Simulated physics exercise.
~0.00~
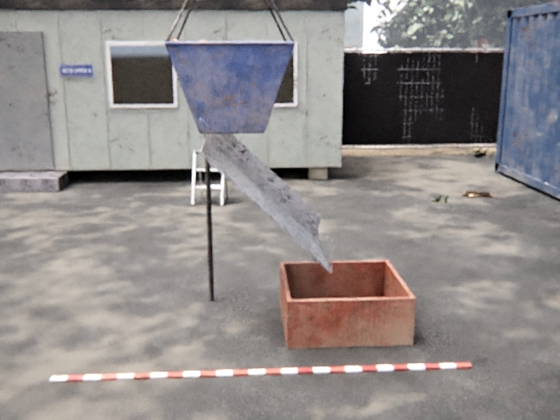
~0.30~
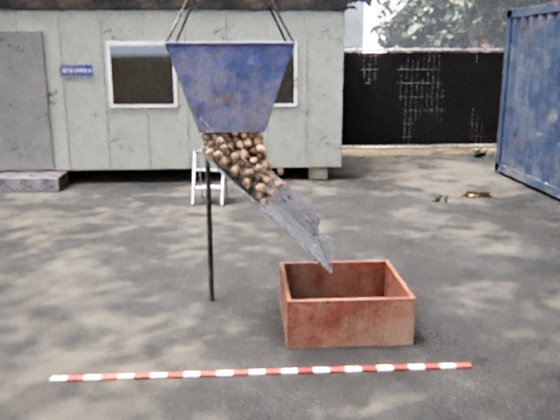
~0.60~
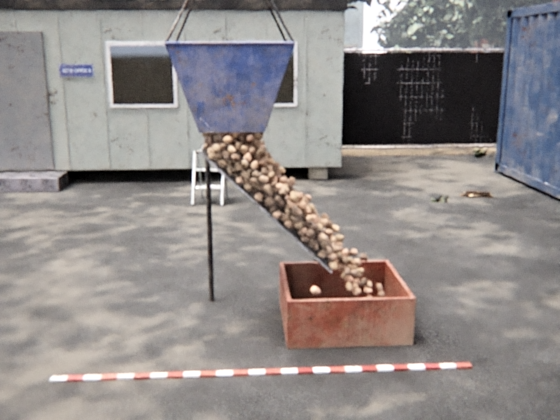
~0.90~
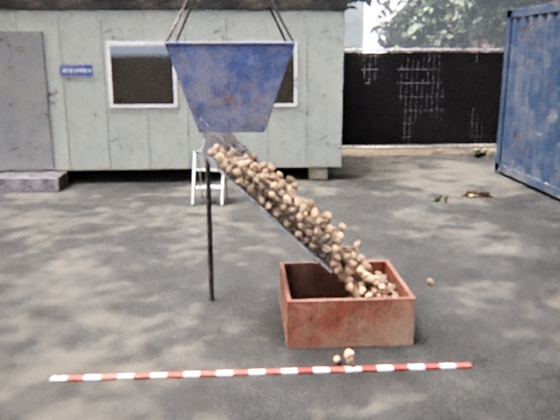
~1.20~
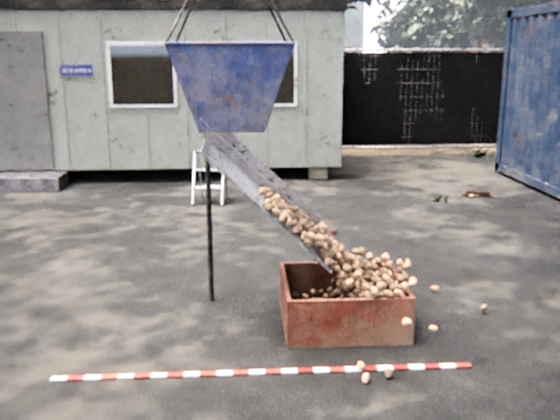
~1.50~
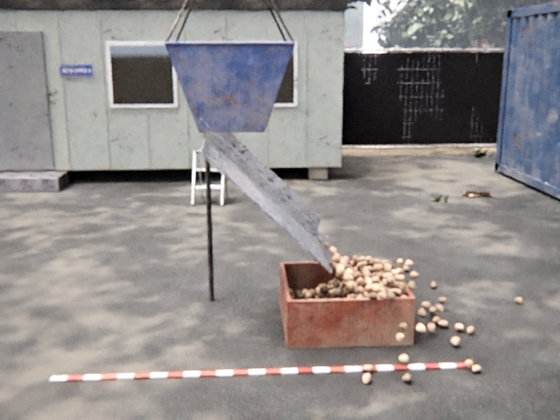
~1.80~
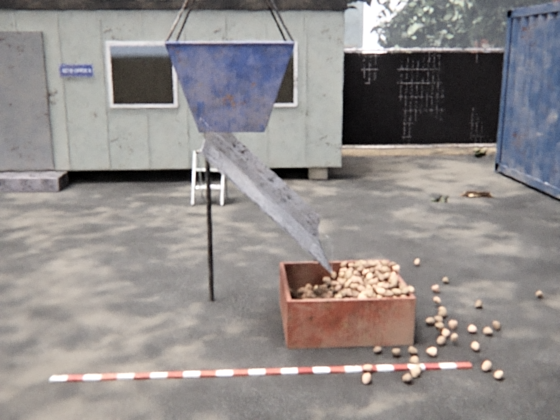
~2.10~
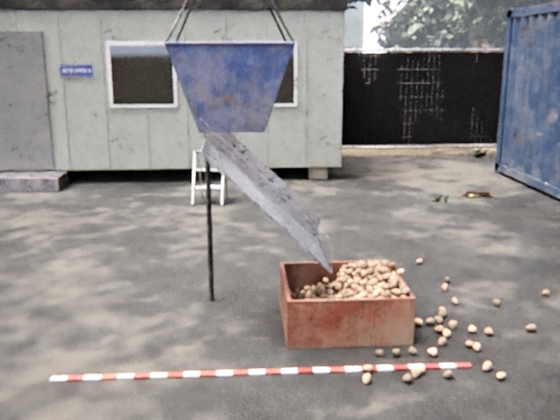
At first, a blue skip hangs above a sloping steel chute in a paved yard, with an open reddish bin below and a red-and-white staff on the ground in front. Rounded, tan cobbles pour from the bottom of the skip and slide down the chute to the right. They tumble off its lower end into the bin, heaping up as the chute empties from the top. Some stones spill over and roll across the ground beside and in front of the bin. Finally, the chute is bare, most cobbles rest piled in the bin, and a scattering lies mainly to its right.
